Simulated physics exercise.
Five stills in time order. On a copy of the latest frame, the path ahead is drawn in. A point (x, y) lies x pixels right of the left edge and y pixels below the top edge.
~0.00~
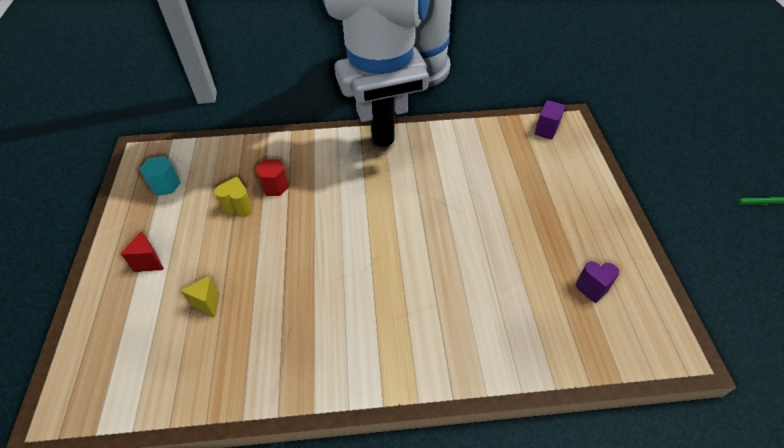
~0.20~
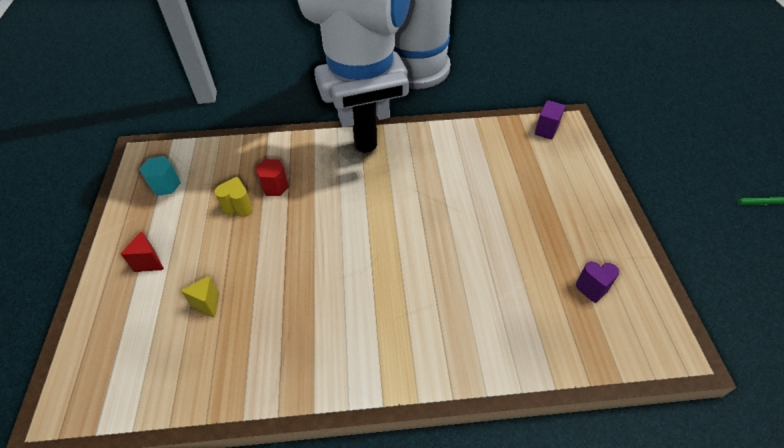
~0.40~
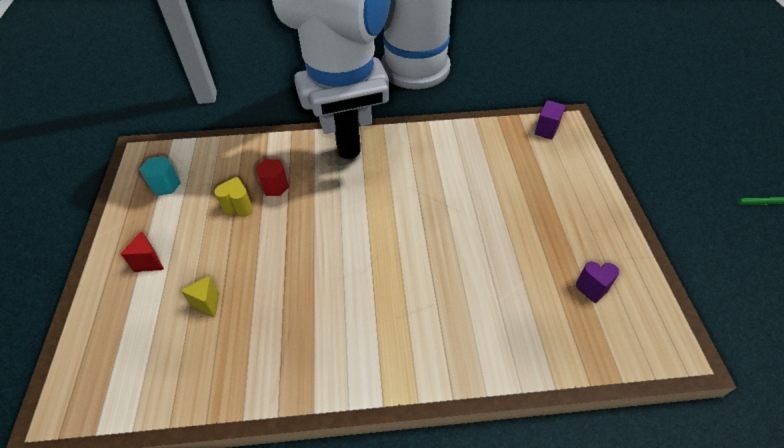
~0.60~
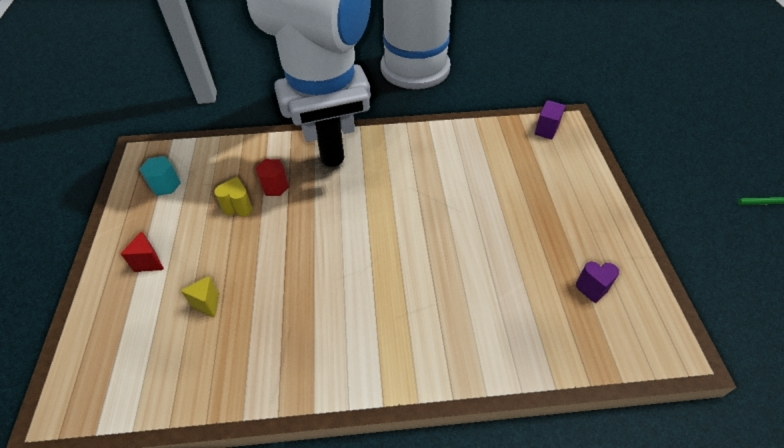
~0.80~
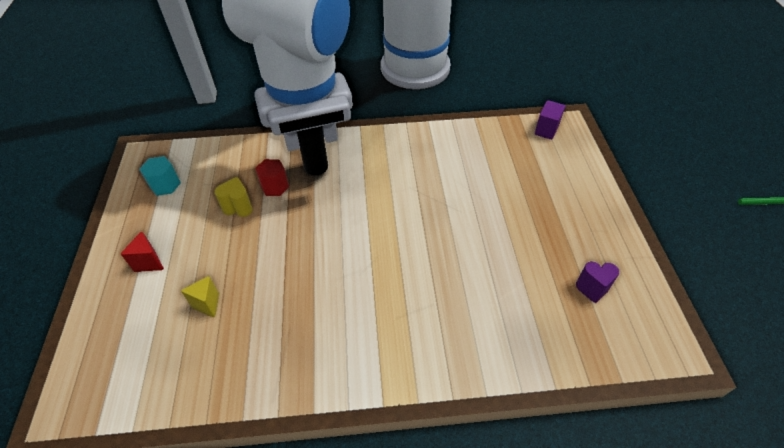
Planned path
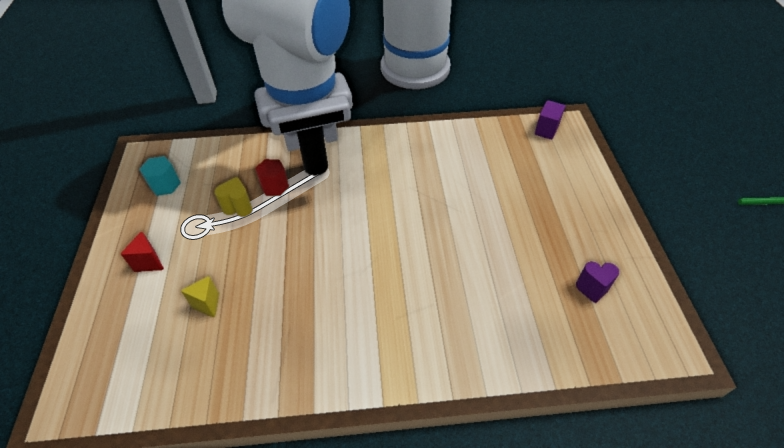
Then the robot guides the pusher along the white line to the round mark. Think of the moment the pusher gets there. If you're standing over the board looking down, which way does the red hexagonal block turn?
It twists with the clock when seen from above.
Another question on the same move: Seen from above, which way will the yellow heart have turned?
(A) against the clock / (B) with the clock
B.
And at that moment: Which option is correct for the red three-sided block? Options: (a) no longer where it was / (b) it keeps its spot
I choose b.
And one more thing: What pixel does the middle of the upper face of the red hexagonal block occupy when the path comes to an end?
It comes to (244, 171).
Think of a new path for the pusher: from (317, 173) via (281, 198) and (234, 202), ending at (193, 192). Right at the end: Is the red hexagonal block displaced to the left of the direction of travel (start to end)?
In short: No.
The line goes from (317, 173) by way of (282, 194) and (242, 216) to (196, 227).
On the path given first. One third of the way, pusher (280, 189); red hexagonal block (252, 171), turned 50° clockwise.
Two thirds of the way, pusher (241, 211); yellow heart (211, 191), turned 30° clockwise; red hexagonal block (244, 171), turned 75° clockwise.
At the end, pusher (194, 222); red three-sided block unmoved; yellow heart (190, 189), turned 110° clockwise; red hexagonal block (244, 171), turned 75° clockwise.
